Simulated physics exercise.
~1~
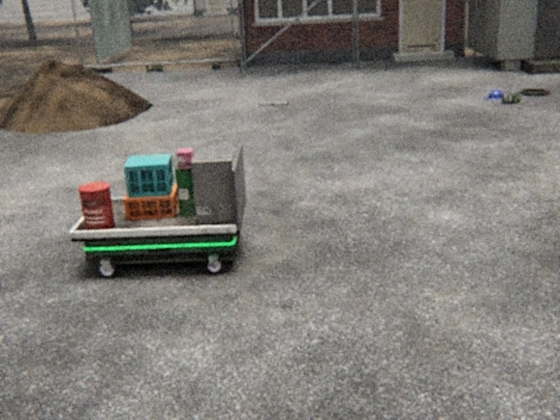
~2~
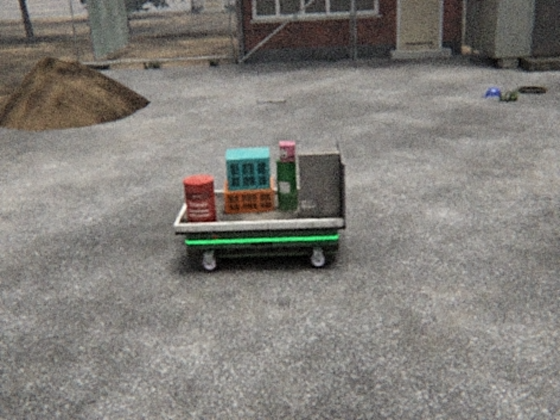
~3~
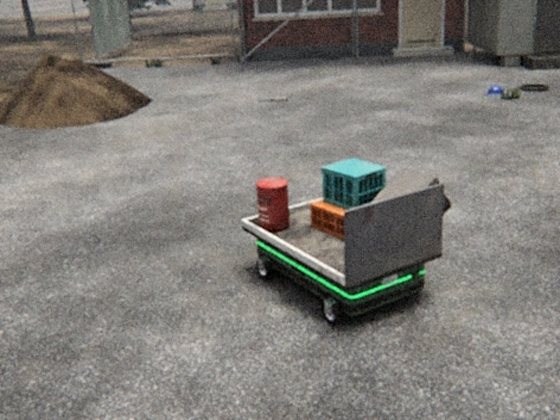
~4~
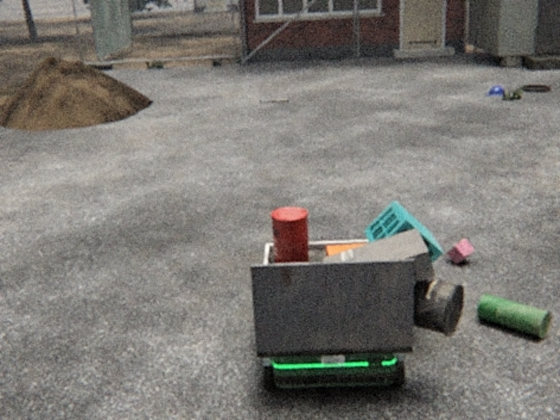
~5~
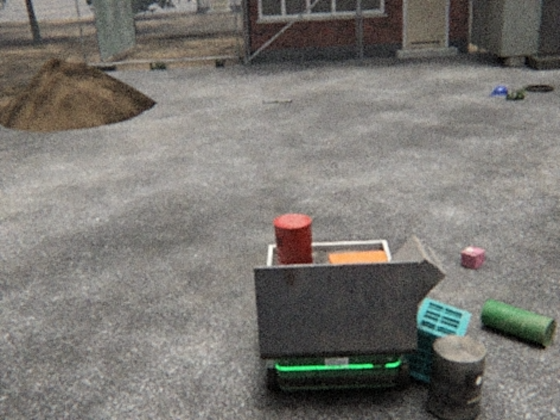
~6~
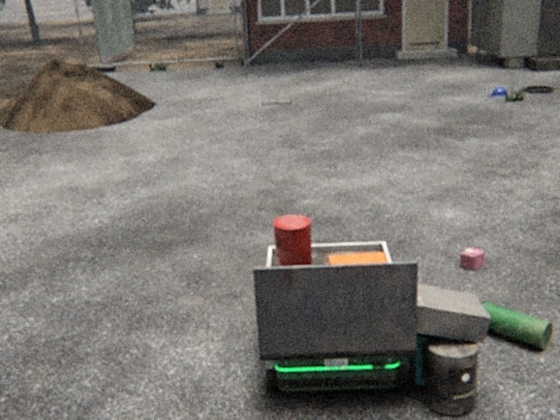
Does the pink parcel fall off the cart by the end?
Yes, the pink parcel is thrown off as the cart swings toward the viewer, and it ends up lying on the ground to the right of the cart.
